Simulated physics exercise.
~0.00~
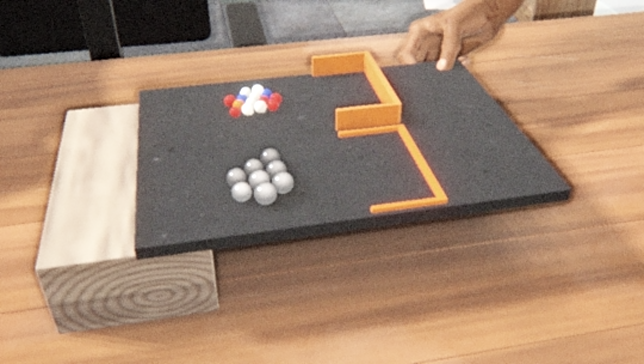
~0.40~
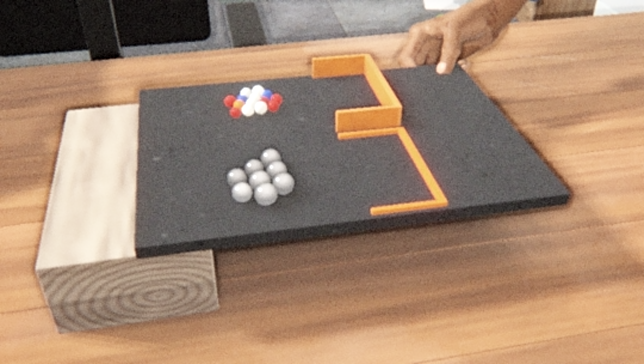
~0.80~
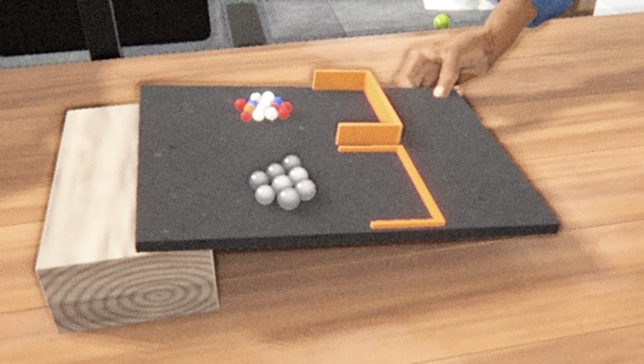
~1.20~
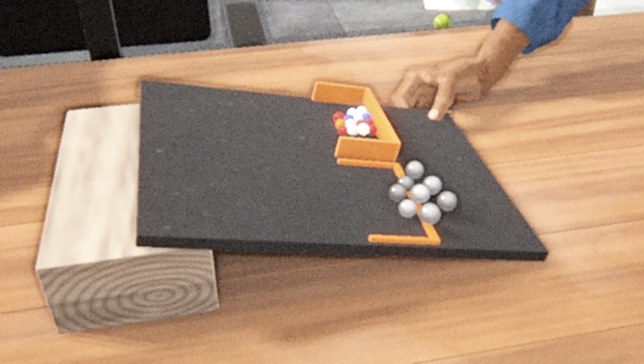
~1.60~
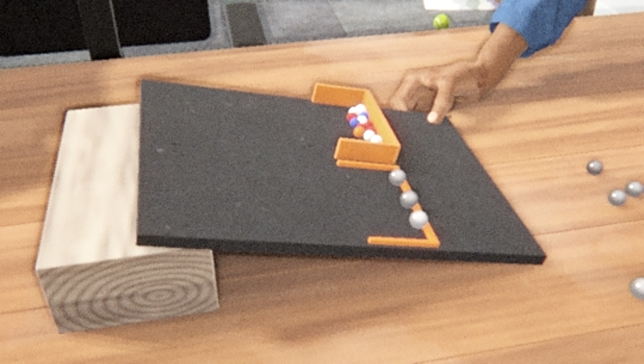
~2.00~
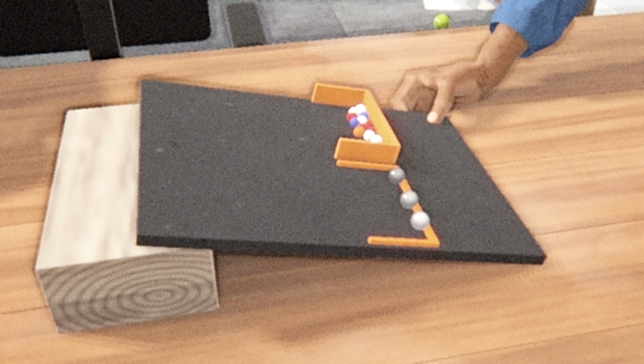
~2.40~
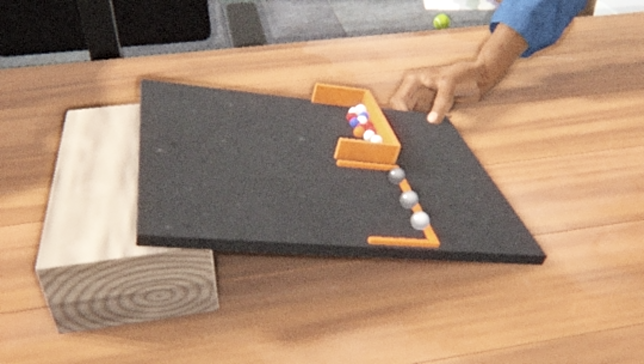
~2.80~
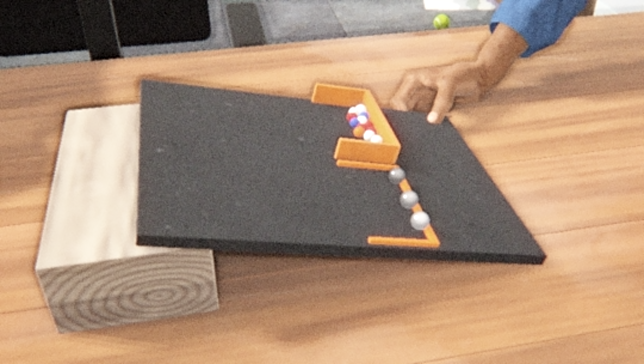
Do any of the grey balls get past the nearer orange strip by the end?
Yes, most of the grey balls go over the nearer strip and roll off the board, leaving only three resting along it.
